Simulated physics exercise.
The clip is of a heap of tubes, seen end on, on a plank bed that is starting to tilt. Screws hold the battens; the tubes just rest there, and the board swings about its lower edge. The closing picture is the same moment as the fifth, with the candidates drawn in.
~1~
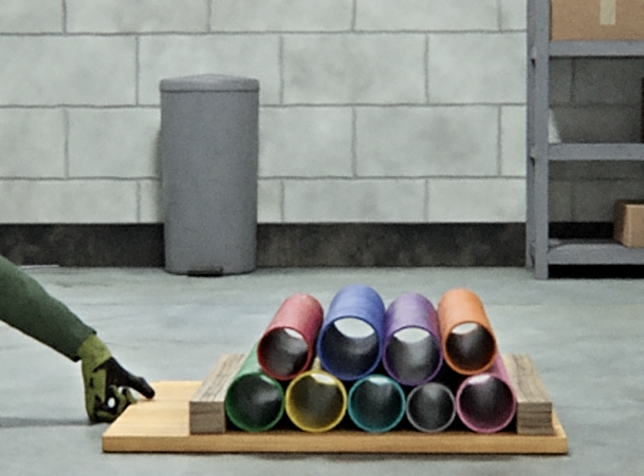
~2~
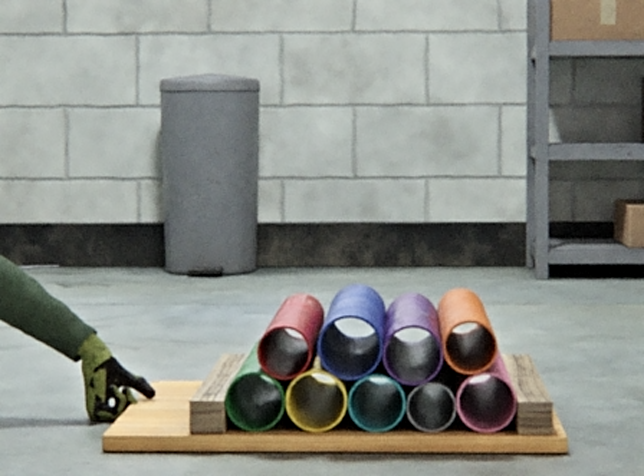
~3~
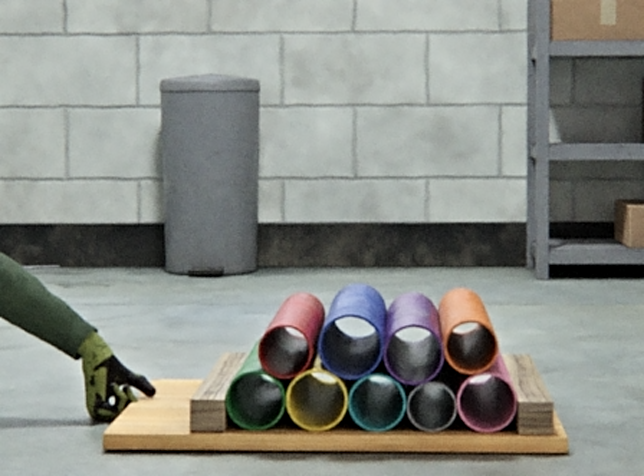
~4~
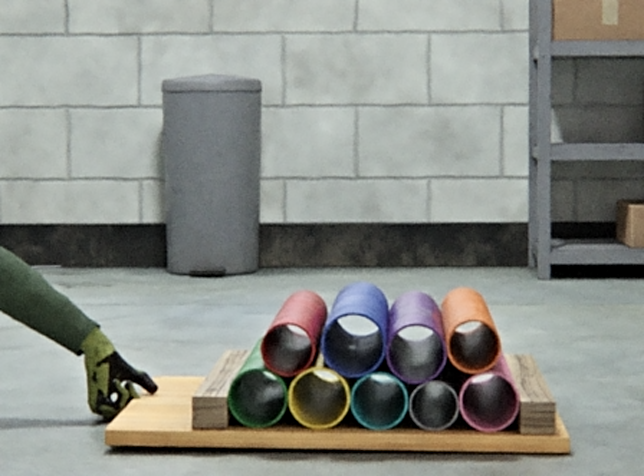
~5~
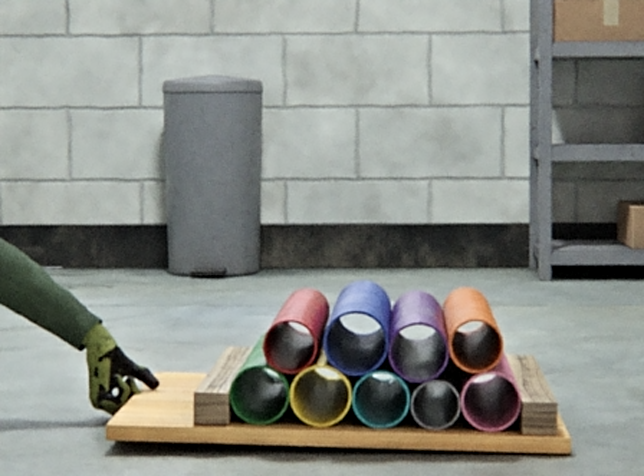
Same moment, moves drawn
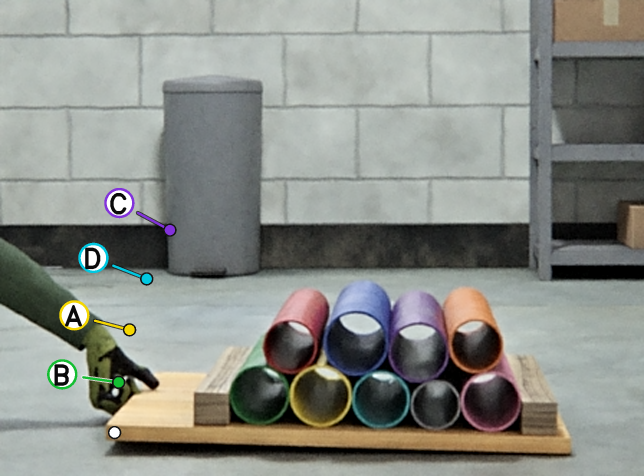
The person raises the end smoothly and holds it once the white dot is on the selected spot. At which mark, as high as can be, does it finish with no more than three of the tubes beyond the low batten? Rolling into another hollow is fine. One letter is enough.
Lift it to C and no more.
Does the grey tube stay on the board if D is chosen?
Yes, with D.
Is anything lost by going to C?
Yes.
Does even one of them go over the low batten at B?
At B: No.
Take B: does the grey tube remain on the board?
Yes.
On the marked copy, A at (130, 330); B at (119, 382); C at (170, 230); D at (147, 279); the white dot at (115, 432).
Following C. Soon after the start, board at 17°.
Later, board at 28°.
In the end, board at 28°, three over the low batten (blue, purple, orange).
As for the rest, A none over the low batten; B none over the low batten; D two over the low batten (purple, orange).
